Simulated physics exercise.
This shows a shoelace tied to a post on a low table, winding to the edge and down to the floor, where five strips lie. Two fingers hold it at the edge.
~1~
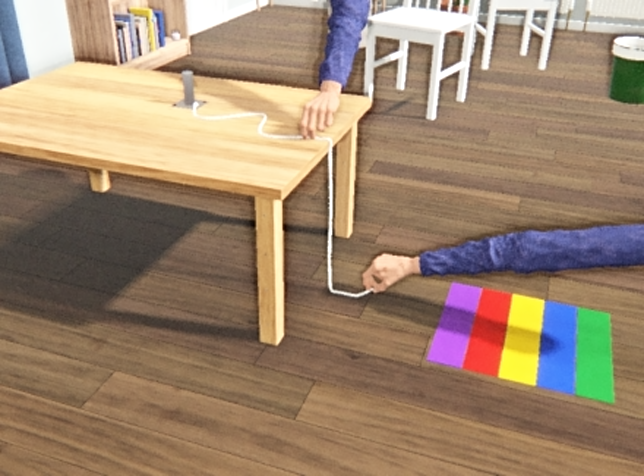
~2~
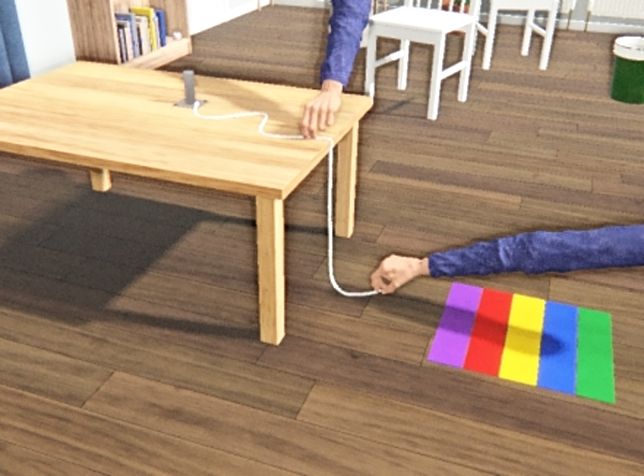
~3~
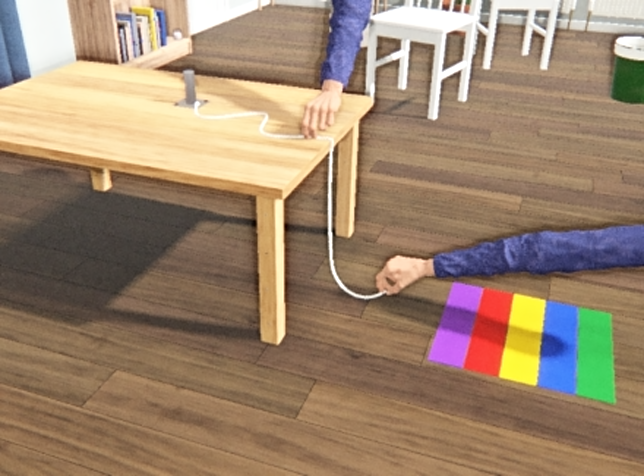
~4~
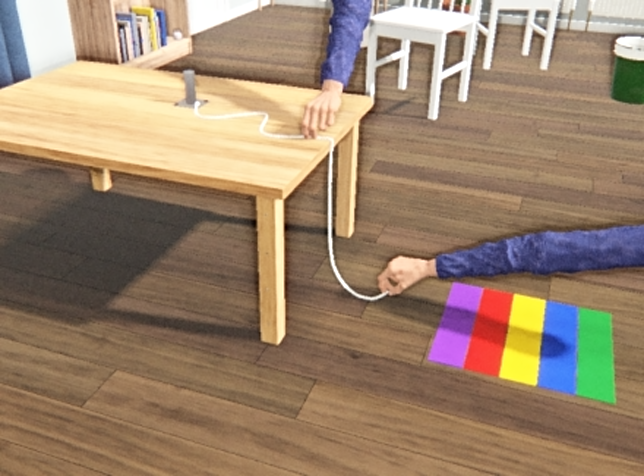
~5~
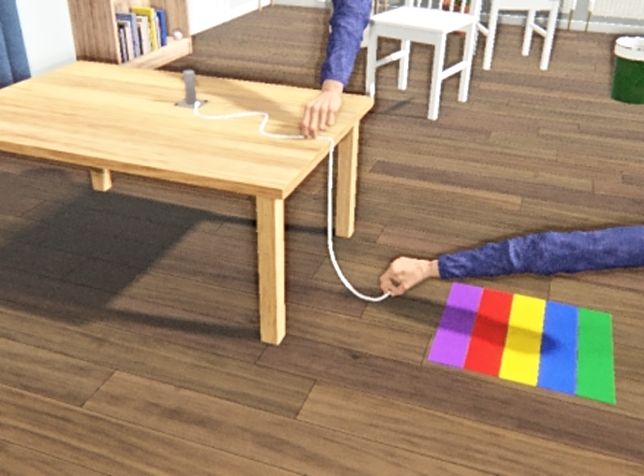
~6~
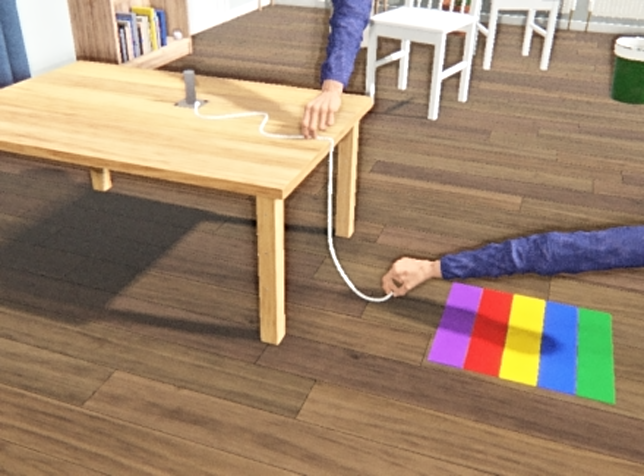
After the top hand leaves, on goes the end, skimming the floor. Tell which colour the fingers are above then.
They are above blue.
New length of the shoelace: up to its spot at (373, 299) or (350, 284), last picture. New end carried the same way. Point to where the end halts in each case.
Roughly at (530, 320) the first time and at (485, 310) the second.
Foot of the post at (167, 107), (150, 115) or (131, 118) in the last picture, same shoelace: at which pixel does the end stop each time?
First try about (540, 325), second about (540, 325), third about (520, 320).
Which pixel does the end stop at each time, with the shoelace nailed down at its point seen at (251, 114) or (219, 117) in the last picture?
Try by try, around (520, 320) and (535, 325).
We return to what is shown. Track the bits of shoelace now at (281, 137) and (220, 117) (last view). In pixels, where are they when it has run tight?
Point one: (351, 150); point two: (246, 115).
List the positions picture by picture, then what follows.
End (372, 289); purple (448, 348); red (483, 356); yellow (519, 364); blue (556, 372); green (595, 381), in the first frame.
End (381, 290); shoelace through (196, 114) (256, 114) (268, 135) (331, 150) (330, 215) (332, 278), in the second frame.
End (386, 291), in the third frame.
End (388, 291); shoelace through (197, 114) (257, 114) (268, 135) (331, 150) (329, 215) (339, 277), in the fourth frame.
End (390, 292), in the fifth frame.
End (392, 292); shoelace through (197, 114) (257, 114) (268, 135) (331, 150) (330, 215) (345, 277), in the sixth frame.
Soon after, end near (489, 313); over red.
After that, end near (534, 322); over yellow.
At the stop, end near (562, 328); over blue. The blue one.
